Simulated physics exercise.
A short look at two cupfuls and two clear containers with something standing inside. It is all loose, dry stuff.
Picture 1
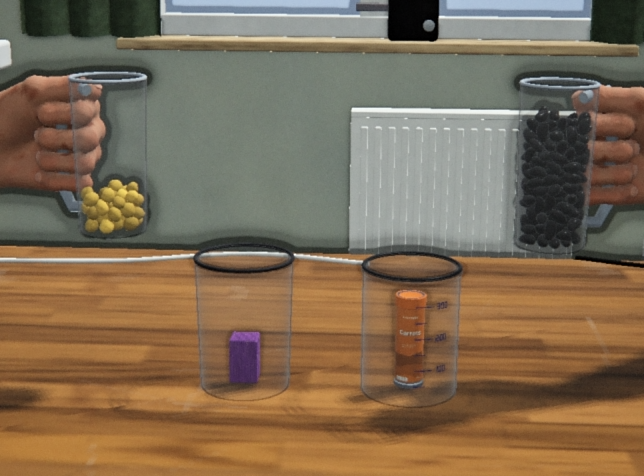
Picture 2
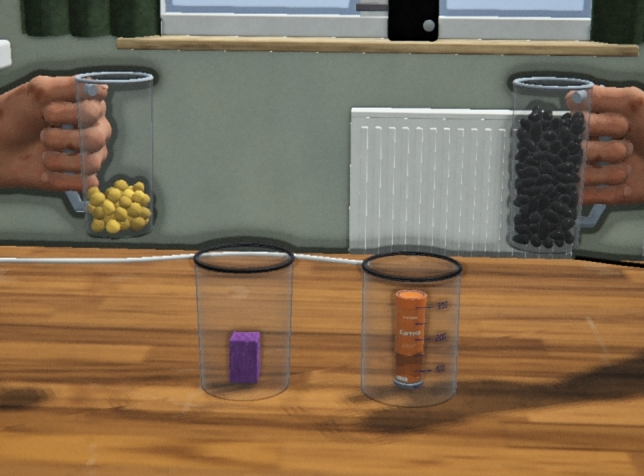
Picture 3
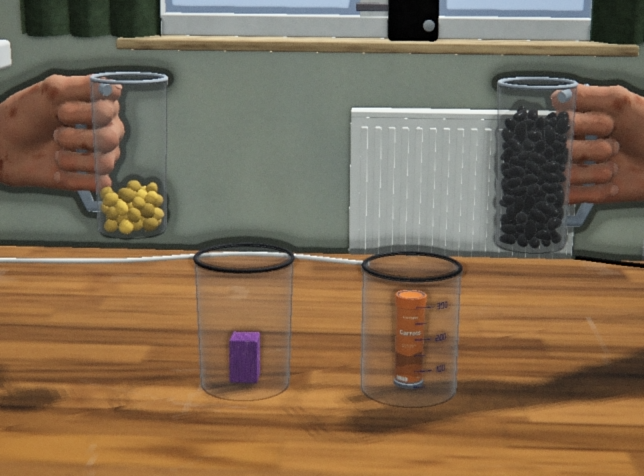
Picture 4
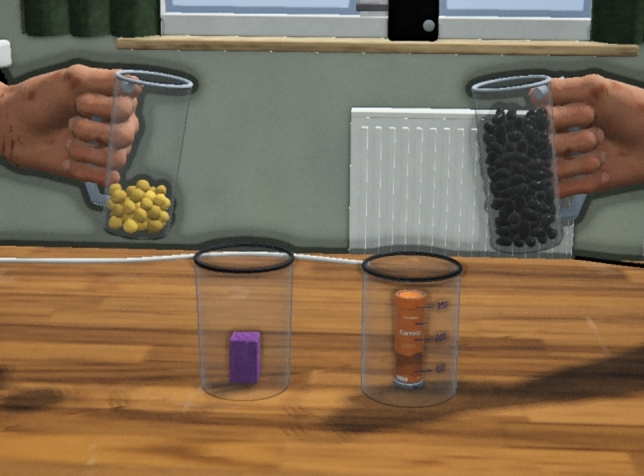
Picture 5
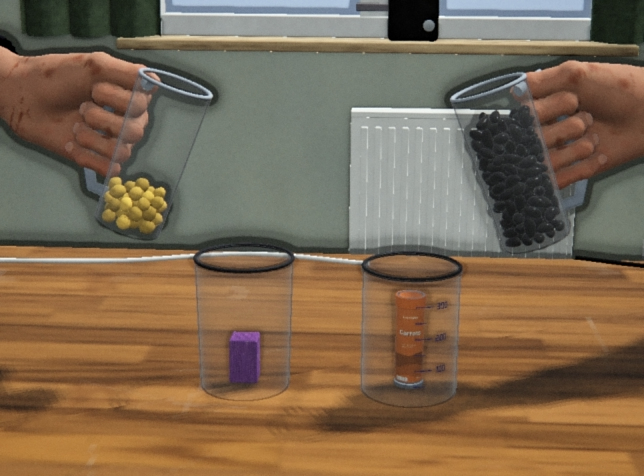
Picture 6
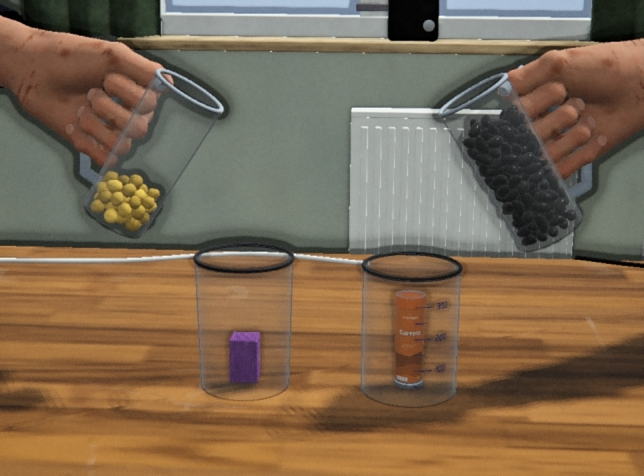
To begin with, two hands hold clear cups upright, yellow balls in the left and black beans in the right, behind two glass containers holding a purple block and an orange cylinder. The hands move the cups inward toward each other, then tilt them progressively, rims leaning toward the middle.
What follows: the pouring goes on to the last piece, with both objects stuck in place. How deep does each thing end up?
On the left it still sticks out, on the right it still sticks out.
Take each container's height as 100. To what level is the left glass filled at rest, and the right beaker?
Left about 30, right about 60.
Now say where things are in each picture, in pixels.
Small block in the left glass at (245, 357), reaching about a third of the way up; left cup at (111, 155), a quarter full of puffed corn balls; small tin in the right beaker at (410, 339), reaching well over half way up; right cup at (555, 166), three quarters full of black beans, in the first frame.
Left cup at (117, 155), upright; right cup at (548, 166), upright, in the second frame.
Left cup at (131, 155), upright; right cup at (534, 165), upright, in the third frame.
Left cup at (145, 156), tipped 9°; right cup at (519, 165), tipped 9°, in the fourth frame.
Left cup at (151, 156), tipped 20°; right cup at (513, 165), tipped 20°, in the fifth frame.
Small block in the left glass at (245, 357); left cup at (151, 156), tipped 32°; small tin in the right beaker at (410, 339); right cup at (513, 165), tipped 32°, in the sixth frame.
Then, 0.61 s past the last view, left glass empty, all of its cupful still in the cup; right beaker empty, all of its cupful still in the cup.
Then, 1.15 s past the last view, left glass empty, all of its cupful still in the cup; right beaker nearly empty, most of its cupful still in the cup.
Then, 1.61 s past the last view, left glass nearly empty, none of its cupful still in the cup; right beaker half full, none of its cupful still in the cup.
Finally, left glass a quarter full (surface near (245, 344)), nothing beside it; right beaker two thirds full (surface near (411, 312)), one piece on the table; the left thing is still showing; the right thing is still showing.
